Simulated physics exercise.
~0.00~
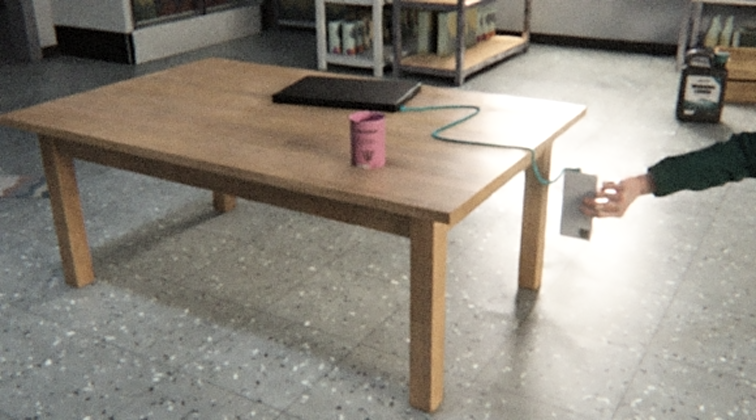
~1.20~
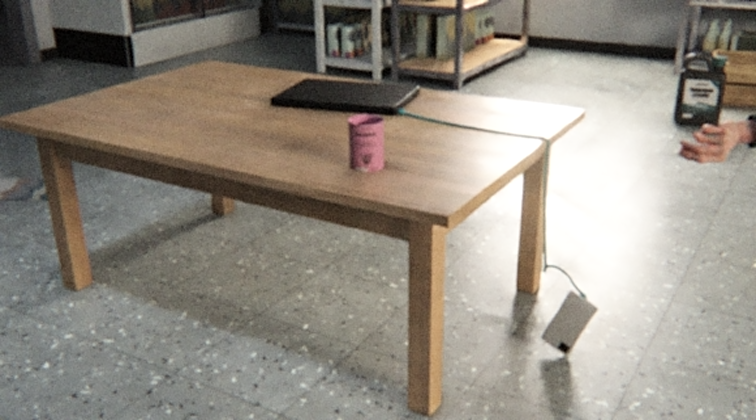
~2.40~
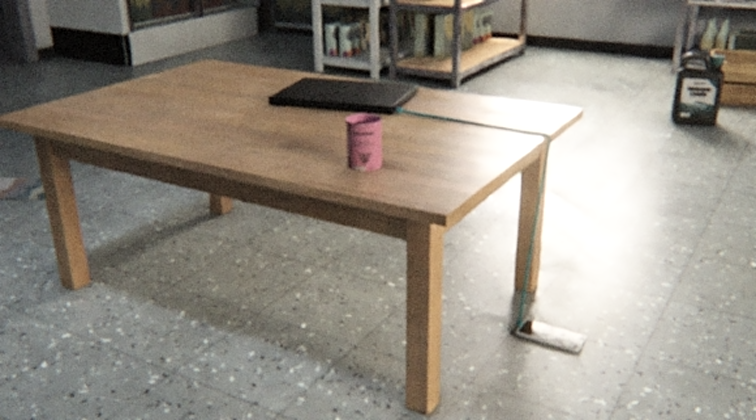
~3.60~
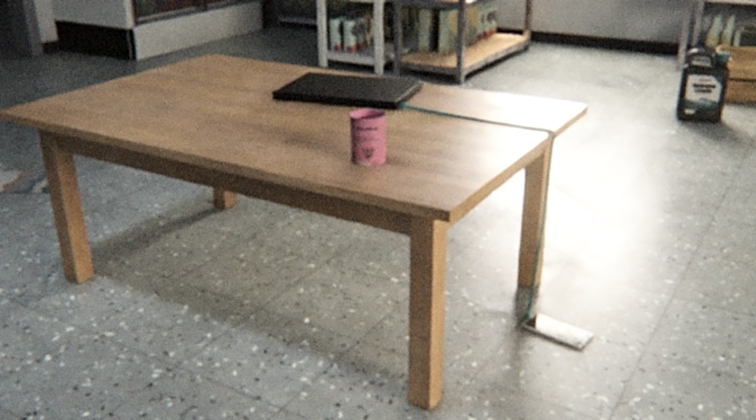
A hand in a dark green sleeve holds a white phone beside the right end of a wooden table, in a room with a speckled grey floor and shelves behind, seen from slightly above by a gently swaying camera. A black laptop lies toward the back of the tabletop, a pink cup stands nearer the front, and a thin green lace trails across to the phone. The hand lets go and draws back as the phone drops, pulling the lace straighter over the edge. The phone lands and lies on the floor by the table leg, the lace hanging down to it, while the laptop and cup stay put.
